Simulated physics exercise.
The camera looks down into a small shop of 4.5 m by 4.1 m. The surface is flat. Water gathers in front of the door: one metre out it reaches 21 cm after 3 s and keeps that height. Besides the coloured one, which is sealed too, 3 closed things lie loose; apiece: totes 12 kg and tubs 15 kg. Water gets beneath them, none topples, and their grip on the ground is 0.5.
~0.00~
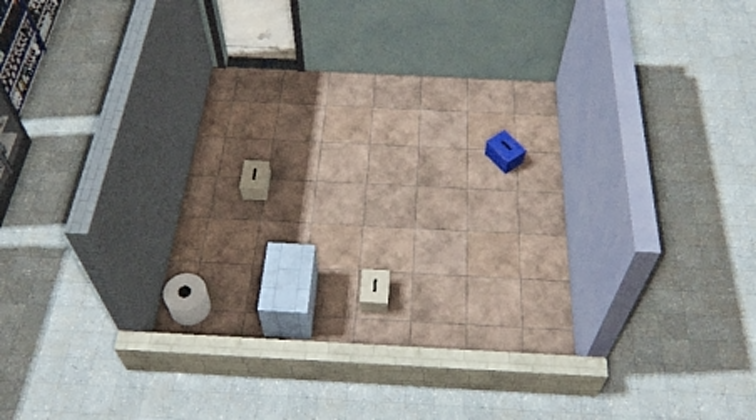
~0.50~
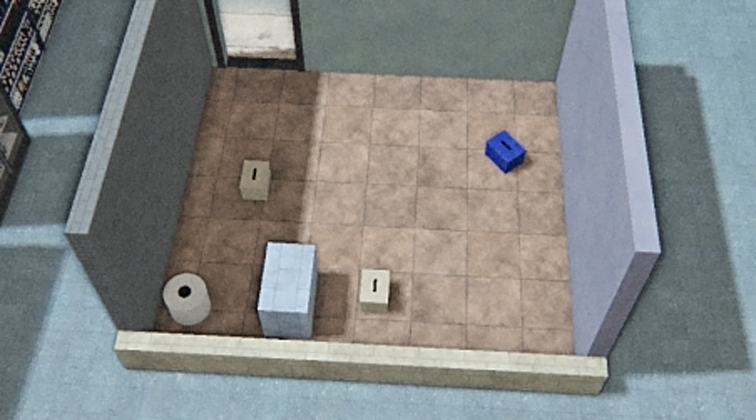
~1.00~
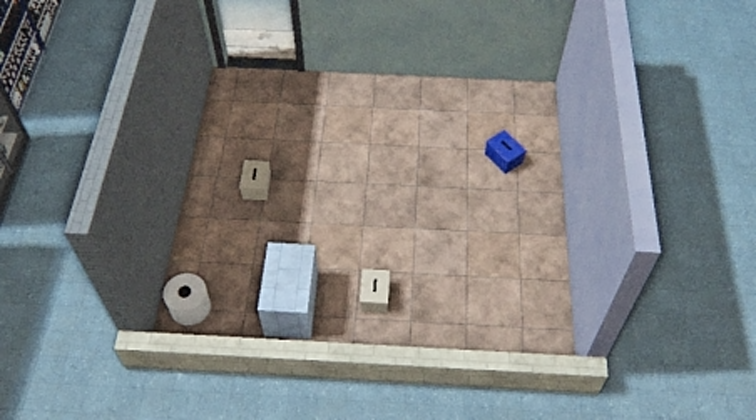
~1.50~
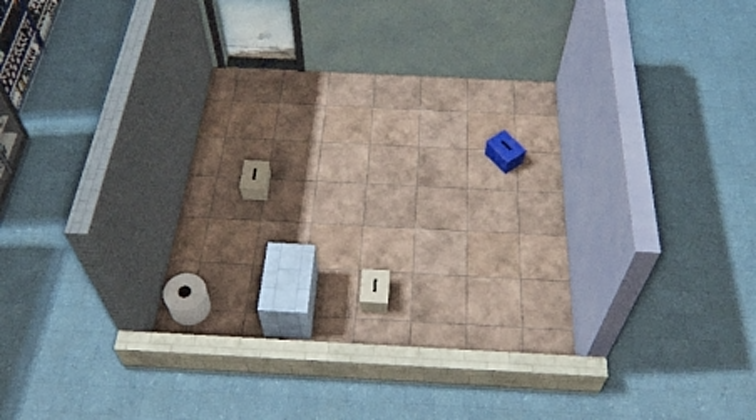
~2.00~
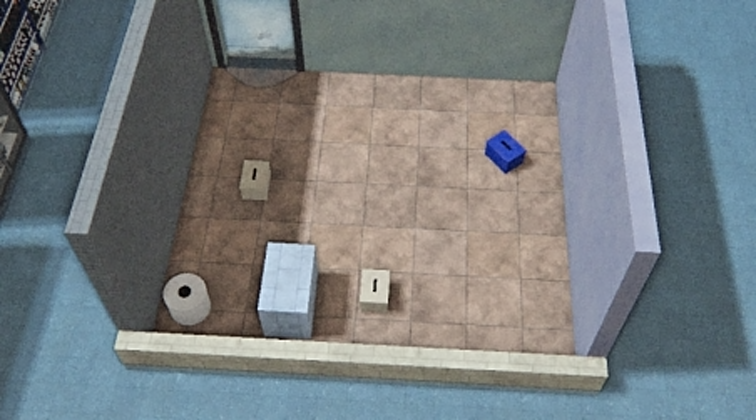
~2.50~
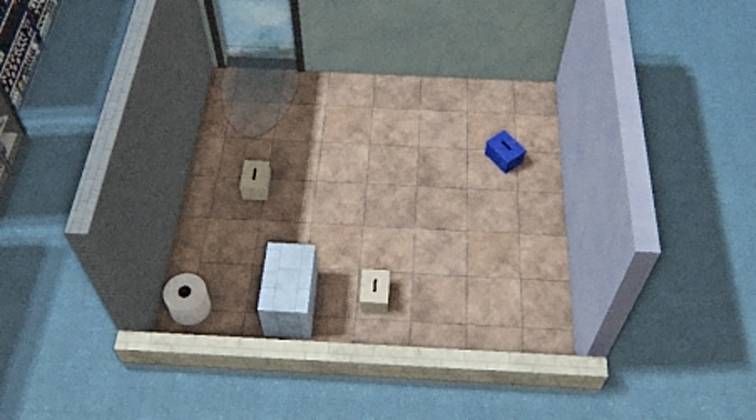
A patch of water crept in through the doorway at the back left and spread a little across the tiled floor, while the blue box and the pale ones all stayed where they were.
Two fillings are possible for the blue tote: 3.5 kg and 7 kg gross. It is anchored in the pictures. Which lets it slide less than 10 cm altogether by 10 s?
For it, the lower weight is enough.
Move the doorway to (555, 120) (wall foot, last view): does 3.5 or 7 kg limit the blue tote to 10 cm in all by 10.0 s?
Then neither weight holds it.
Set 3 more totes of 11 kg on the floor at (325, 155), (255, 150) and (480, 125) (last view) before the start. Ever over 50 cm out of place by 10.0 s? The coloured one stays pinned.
In turn: Less, under, short of it.
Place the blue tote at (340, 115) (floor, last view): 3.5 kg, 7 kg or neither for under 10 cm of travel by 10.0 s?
The smaller is enough.
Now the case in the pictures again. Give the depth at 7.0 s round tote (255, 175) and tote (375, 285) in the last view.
About 6 and 4 cm.
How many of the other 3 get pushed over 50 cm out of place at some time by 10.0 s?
That makes 2.
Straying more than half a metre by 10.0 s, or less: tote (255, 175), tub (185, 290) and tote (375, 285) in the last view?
In turn: Past it, more, less.
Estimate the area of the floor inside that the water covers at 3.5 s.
Some 3.5 m2.
After 3.5 s the blue tote would be 0 cm from its start with 3.5 kg and 0 cm from its start with 7 kg; 0 cm of water round it then.
After 4.5 s the blue tote would be 0 cm from its start with 3.5 kg and 0 cm from its start with 7 kg; 0 cm of water round it then.
After 7.0 s the blue tote would be 0 cm from its start with 3.5 kg and 0 cm from its start with 7 kg; 0 cm of water round it then.
After 10.0 s the blue tote would be 0 cm from its start with 3.5 kg and 0 cm from its start with 7 kg; 1 cm of water round it then.
